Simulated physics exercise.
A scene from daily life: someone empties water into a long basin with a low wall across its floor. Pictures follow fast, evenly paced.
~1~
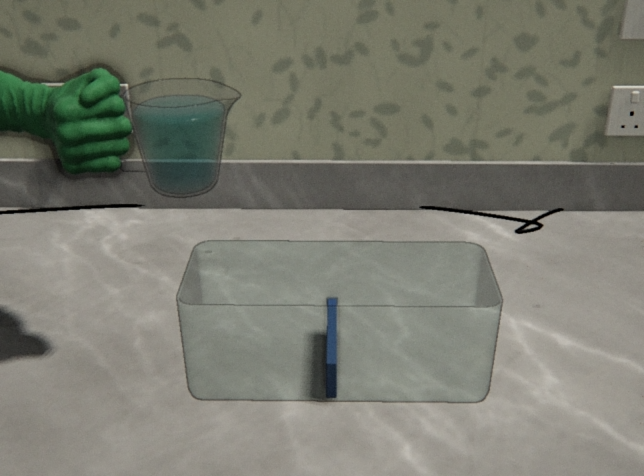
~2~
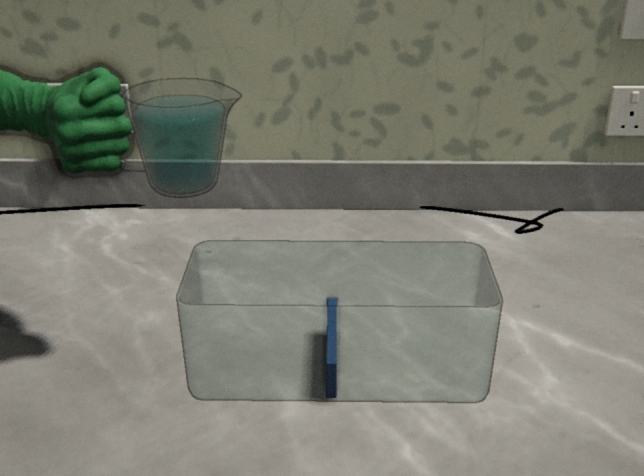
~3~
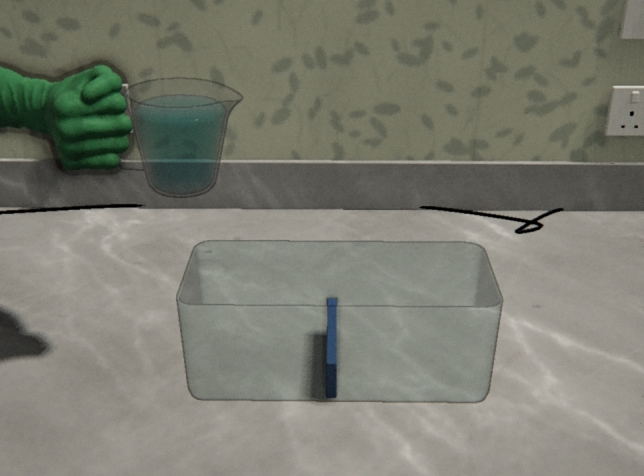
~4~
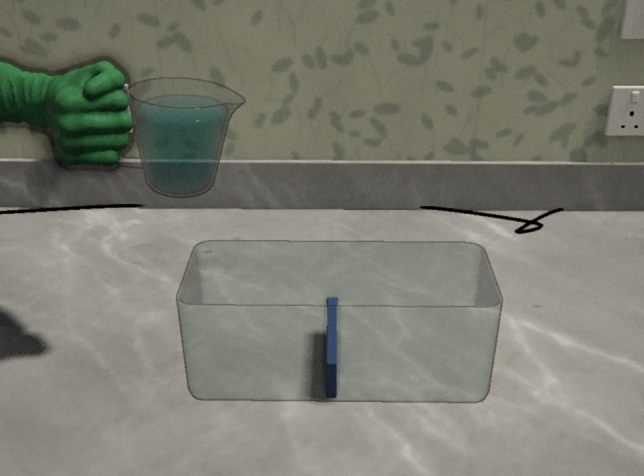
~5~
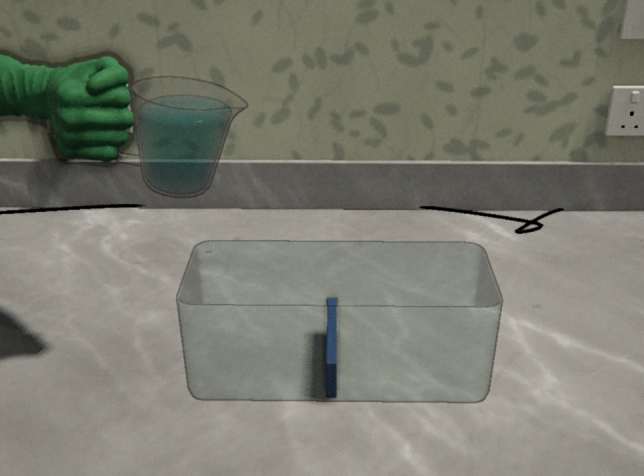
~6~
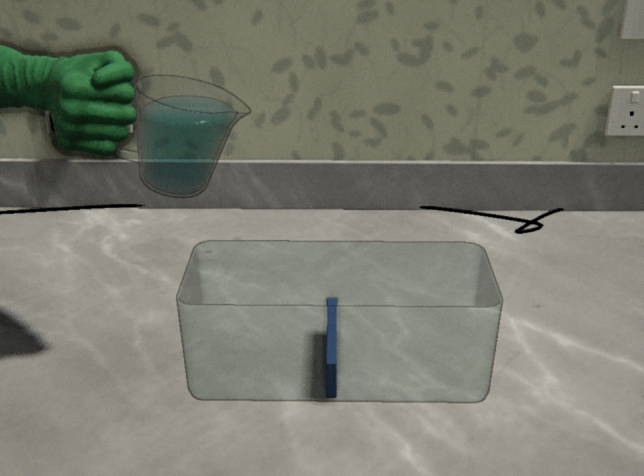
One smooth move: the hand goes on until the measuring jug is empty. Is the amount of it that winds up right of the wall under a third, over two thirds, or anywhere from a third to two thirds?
The share right of the wall is the low band, below one third.
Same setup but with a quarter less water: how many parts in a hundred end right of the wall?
Estimate: Around 5 per cent.
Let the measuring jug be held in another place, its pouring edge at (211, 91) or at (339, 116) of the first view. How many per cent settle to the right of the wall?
You'd see around 5 per cent, and then around 95 per cent.
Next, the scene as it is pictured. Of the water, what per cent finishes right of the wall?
I'd say close to 10 per cent.
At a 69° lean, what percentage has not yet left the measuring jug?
Around 70 in a hundred.
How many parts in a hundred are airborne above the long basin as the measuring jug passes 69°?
I'd reckon some 25 per cent.
A moment on, the measuring jug is tipped part way and 69 per cent is still to pour, 6 is left of the wall and 0 right of it.
Next, the measuring jug is tipped on its side and 18 per cent is still to pour, 51 is left of the wall and 9 right of it.
Then the measuring jug is tipped on its side and 1 per cent is still to pour, 84 is left of the wall and 10 right of it.
Later the measuring jug is tipped on its side and 0 per cent is still to pour, 87 is left of the wall and 11 right of it.
Finally, 87 per cent lies left of the wall, 11 right of it and 2 outside.
